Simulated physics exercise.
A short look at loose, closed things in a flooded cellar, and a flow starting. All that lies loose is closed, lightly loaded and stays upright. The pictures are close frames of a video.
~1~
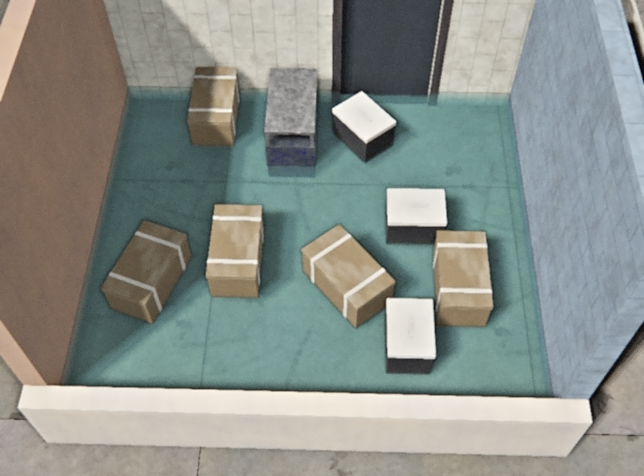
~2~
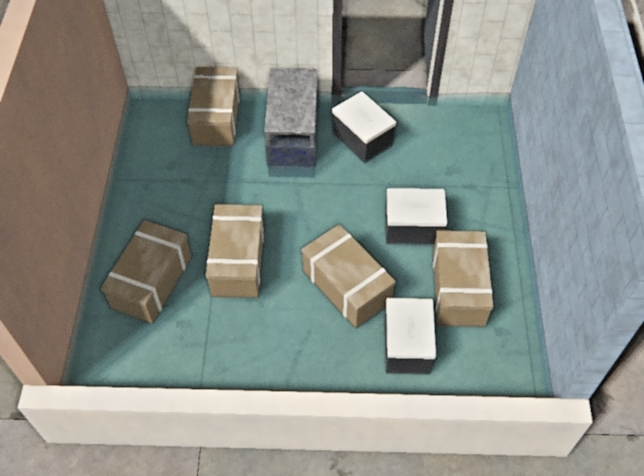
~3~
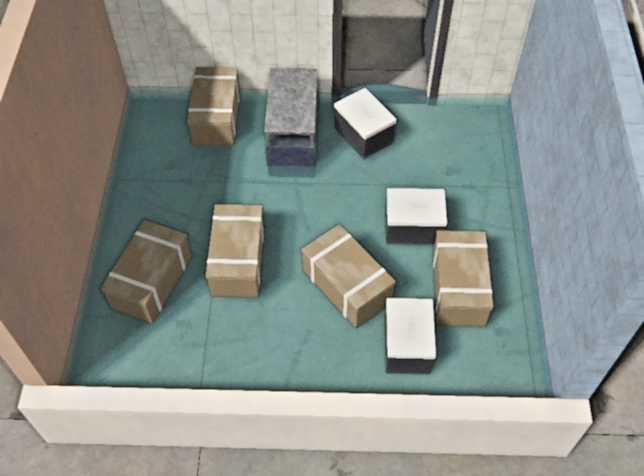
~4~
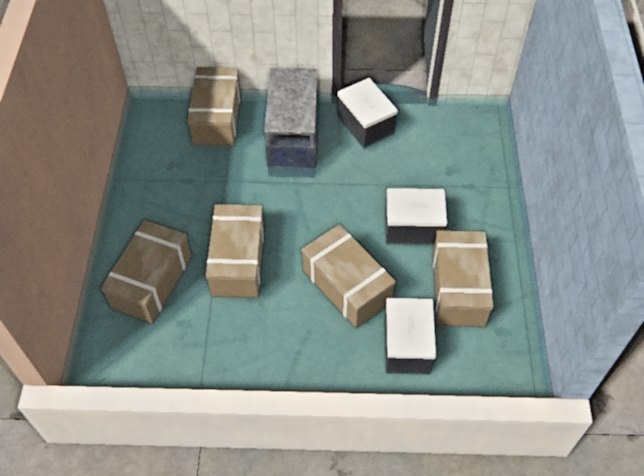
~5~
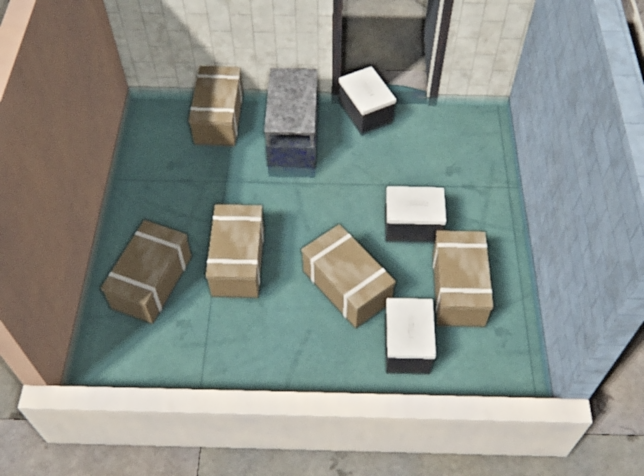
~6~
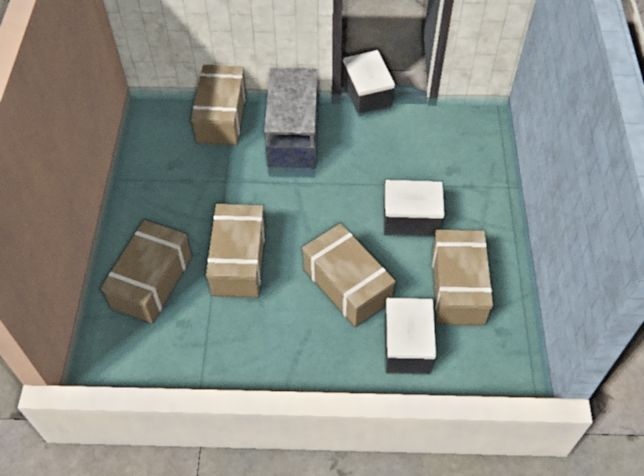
In a walled room with a flooded green floor, the dark door at the back opened, and a white-topped box near it slowly turned and drifted back toward the doorway while the others barely moved.
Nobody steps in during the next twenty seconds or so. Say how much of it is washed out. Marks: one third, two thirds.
It is one to two thirds.
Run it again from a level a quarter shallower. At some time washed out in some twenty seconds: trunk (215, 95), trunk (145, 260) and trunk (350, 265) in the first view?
In that order: Kept in, no, washed out.
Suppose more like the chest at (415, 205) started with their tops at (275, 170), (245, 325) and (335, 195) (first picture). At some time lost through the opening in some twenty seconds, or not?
One after the other: Out, kept in, washed out.
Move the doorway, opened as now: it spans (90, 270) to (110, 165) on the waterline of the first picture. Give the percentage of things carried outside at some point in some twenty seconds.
About 80 per cent.
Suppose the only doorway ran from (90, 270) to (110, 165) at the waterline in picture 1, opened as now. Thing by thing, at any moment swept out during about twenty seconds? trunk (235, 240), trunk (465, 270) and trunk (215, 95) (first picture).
In that order: Through, still in, carried outside.
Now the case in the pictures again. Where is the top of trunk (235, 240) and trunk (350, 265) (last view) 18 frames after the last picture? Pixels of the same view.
Roughly at (313, 204) and (404, 192).
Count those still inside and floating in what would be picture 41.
It comes to 5.
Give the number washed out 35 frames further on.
The number is 3.
A moment on, 1 of 8 are out; 7 afloat.
Next, 2 of 8 are out; 6 afloat.
Later, 3 of 8 are out; 5 afloat.
In the end, 4 of 8 are out; 4 afloat.
